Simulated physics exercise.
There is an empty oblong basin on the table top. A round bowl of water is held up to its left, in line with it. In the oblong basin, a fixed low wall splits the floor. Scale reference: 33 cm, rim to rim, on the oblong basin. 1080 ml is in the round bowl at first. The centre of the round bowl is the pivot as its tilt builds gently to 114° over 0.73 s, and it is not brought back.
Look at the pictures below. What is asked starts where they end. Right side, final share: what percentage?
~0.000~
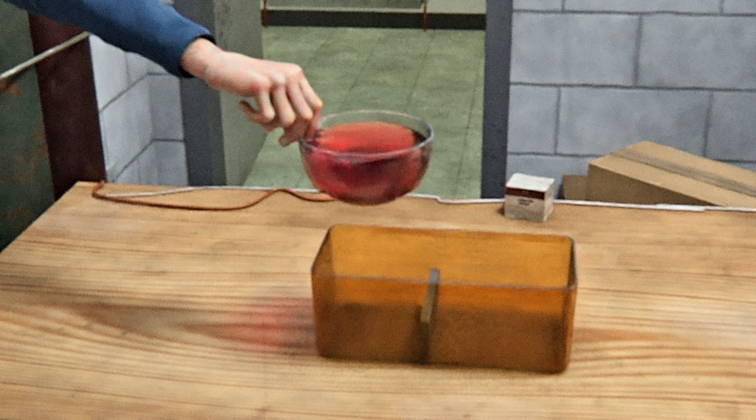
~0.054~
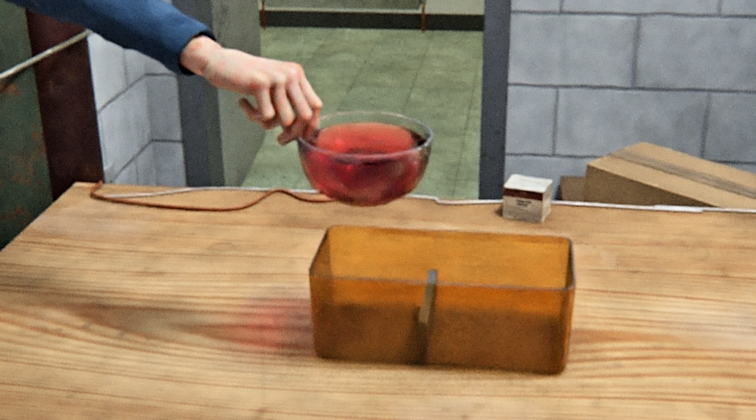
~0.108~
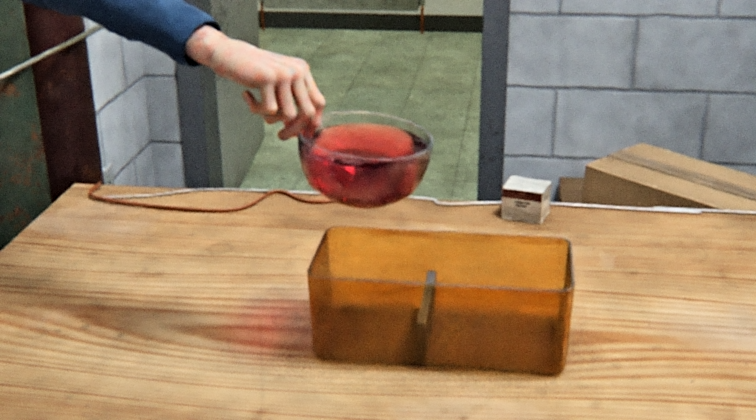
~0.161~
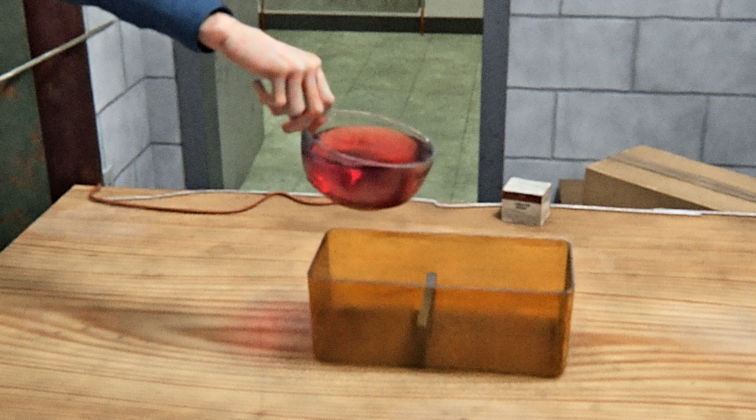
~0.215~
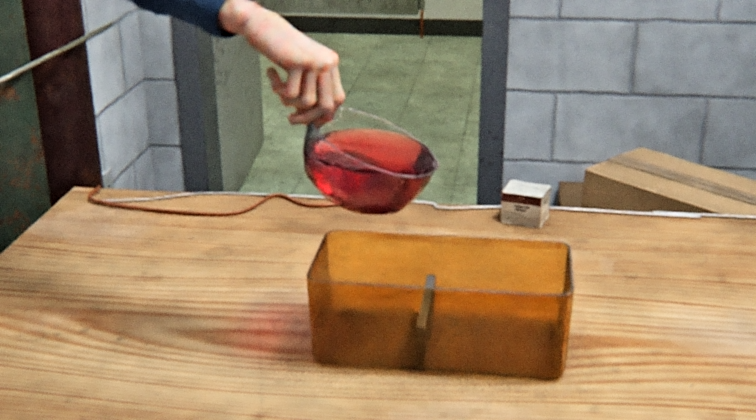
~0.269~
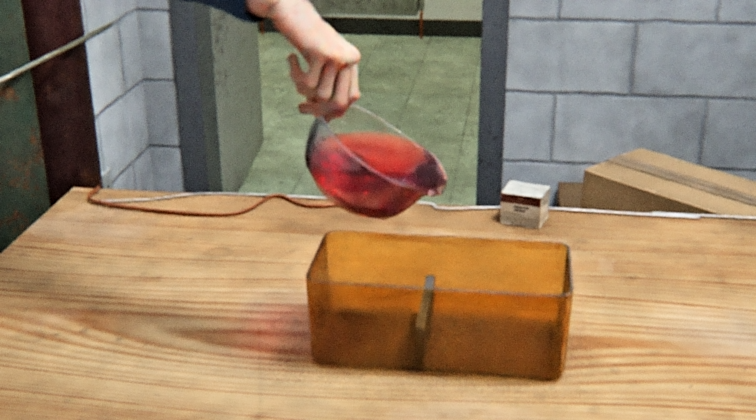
79 per cent.
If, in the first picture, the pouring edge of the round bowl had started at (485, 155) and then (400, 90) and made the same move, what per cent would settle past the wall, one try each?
Some 85 and 70 per cent, in that order.
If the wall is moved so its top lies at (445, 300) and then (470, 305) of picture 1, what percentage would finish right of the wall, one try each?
Roughly 65 per cent, then 40 per cent.
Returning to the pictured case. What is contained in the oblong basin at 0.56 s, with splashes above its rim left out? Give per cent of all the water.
Near 60 in a hundred.
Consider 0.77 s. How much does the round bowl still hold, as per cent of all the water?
Close to 0 percent of the total.
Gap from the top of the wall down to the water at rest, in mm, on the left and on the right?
Close to 50 mm left and close to 28 mm right.
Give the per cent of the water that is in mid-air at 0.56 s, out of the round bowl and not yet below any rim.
It comes to about 28 percent.
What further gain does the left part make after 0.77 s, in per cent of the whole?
Around 2 in a hundred.
After 0.56 s the tilt is 99° and 14 per cent is still to pour, 0 is left of the wall and 59 right of it.
After 0.77 s the tilt is 114° and 0 per cent is still to pour, 17 is left of the wall and 72 right of it.
After 0.99 s the tilt is 114° and 0 per cent is still to pour, 19 is left of the wall and 79 right of it.
After 1.23 s the tilt is 114° and 0 per cent is still to pour, 19 is left of the wall and 79 right of it.
In the end 19 per cent lies left of the wall, 79 right of it and 2 outside.
